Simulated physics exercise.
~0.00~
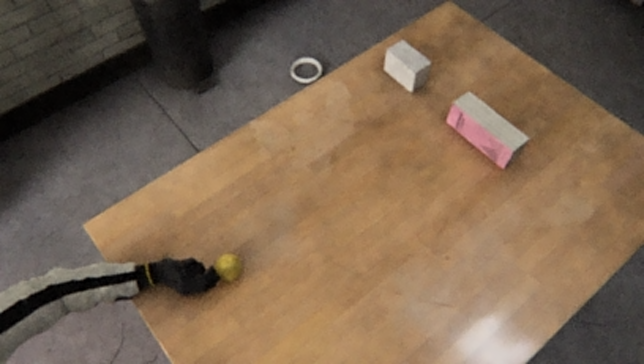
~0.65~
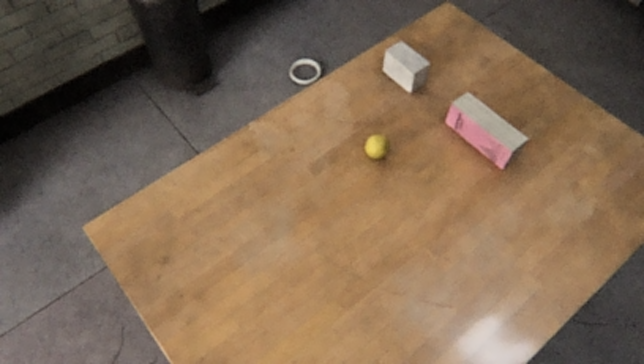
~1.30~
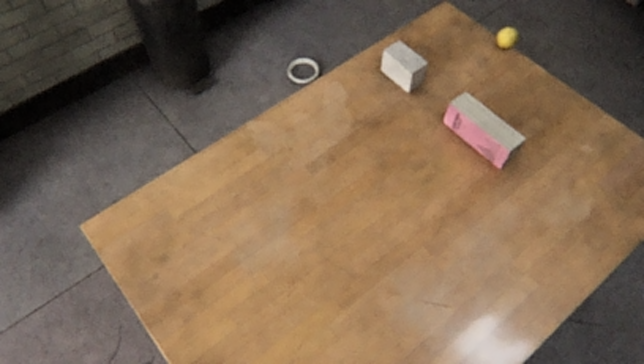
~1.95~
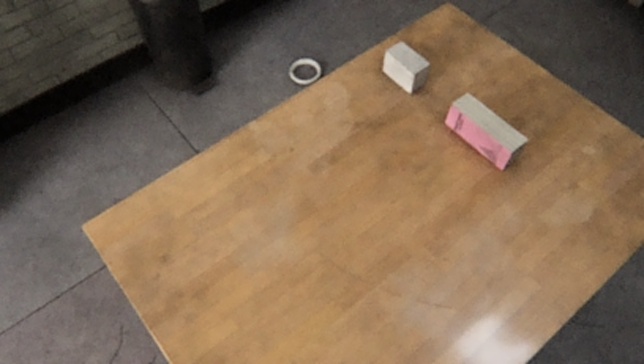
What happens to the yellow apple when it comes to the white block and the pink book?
It rolls through the gap between them and carries on toward the far edge of the table, leaving both standing where they were.
